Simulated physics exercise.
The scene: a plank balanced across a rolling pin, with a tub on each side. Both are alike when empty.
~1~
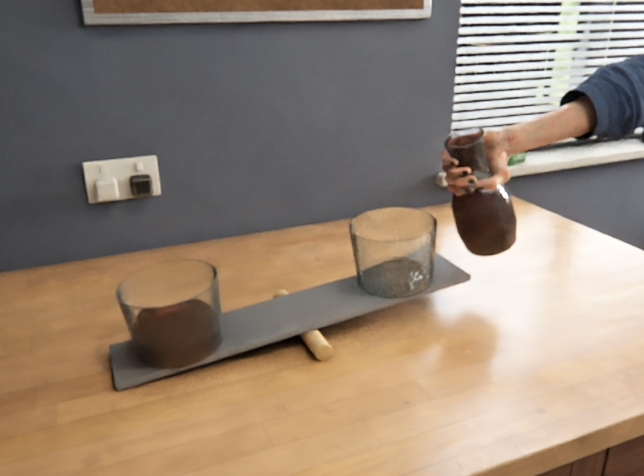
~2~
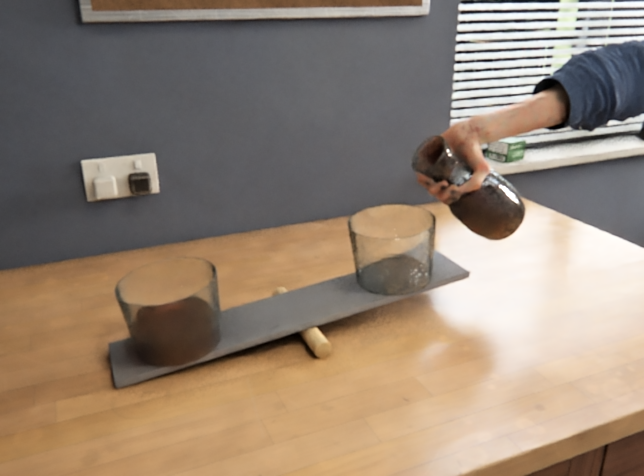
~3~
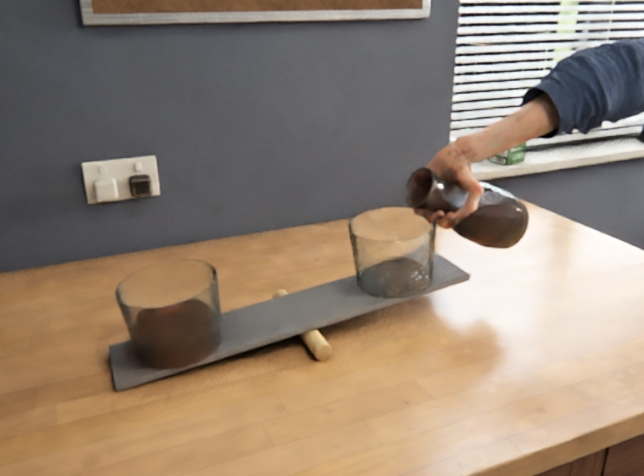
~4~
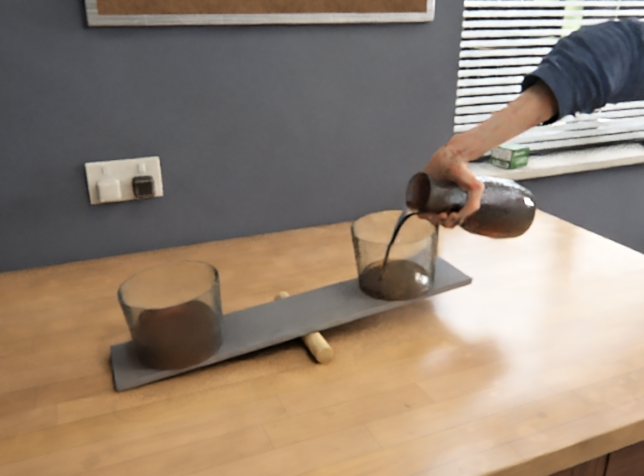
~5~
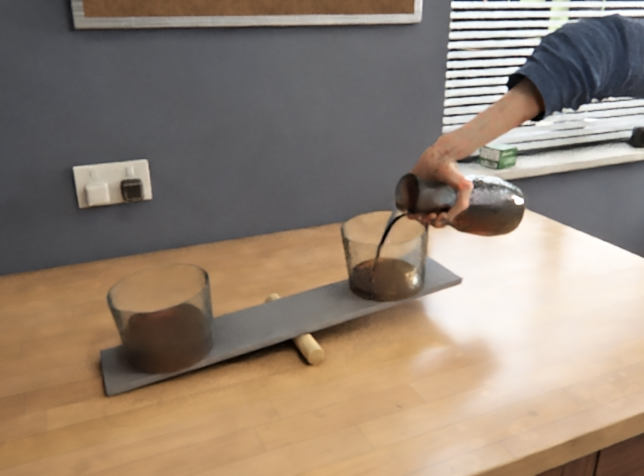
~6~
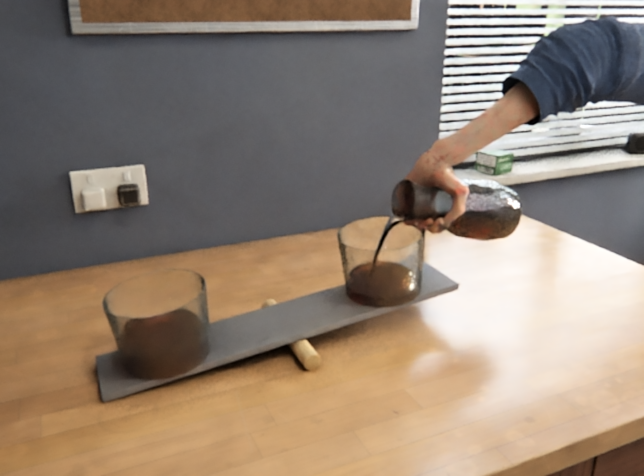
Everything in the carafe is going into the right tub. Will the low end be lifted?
In the end the plank goes down on that side.
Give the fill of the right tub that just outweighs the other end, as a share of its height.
Roughly 30 per cent.
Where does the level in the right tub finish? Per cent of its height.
Close to 60 %.
A moment on, the right tub is about a third full; the plank has swung over, and that end is down.
Further on, the right tub is about half full; the plank has swung over, and that end is down.
When it is over, the right tub is about two thirds full; the plank has swung over, and that end is down.
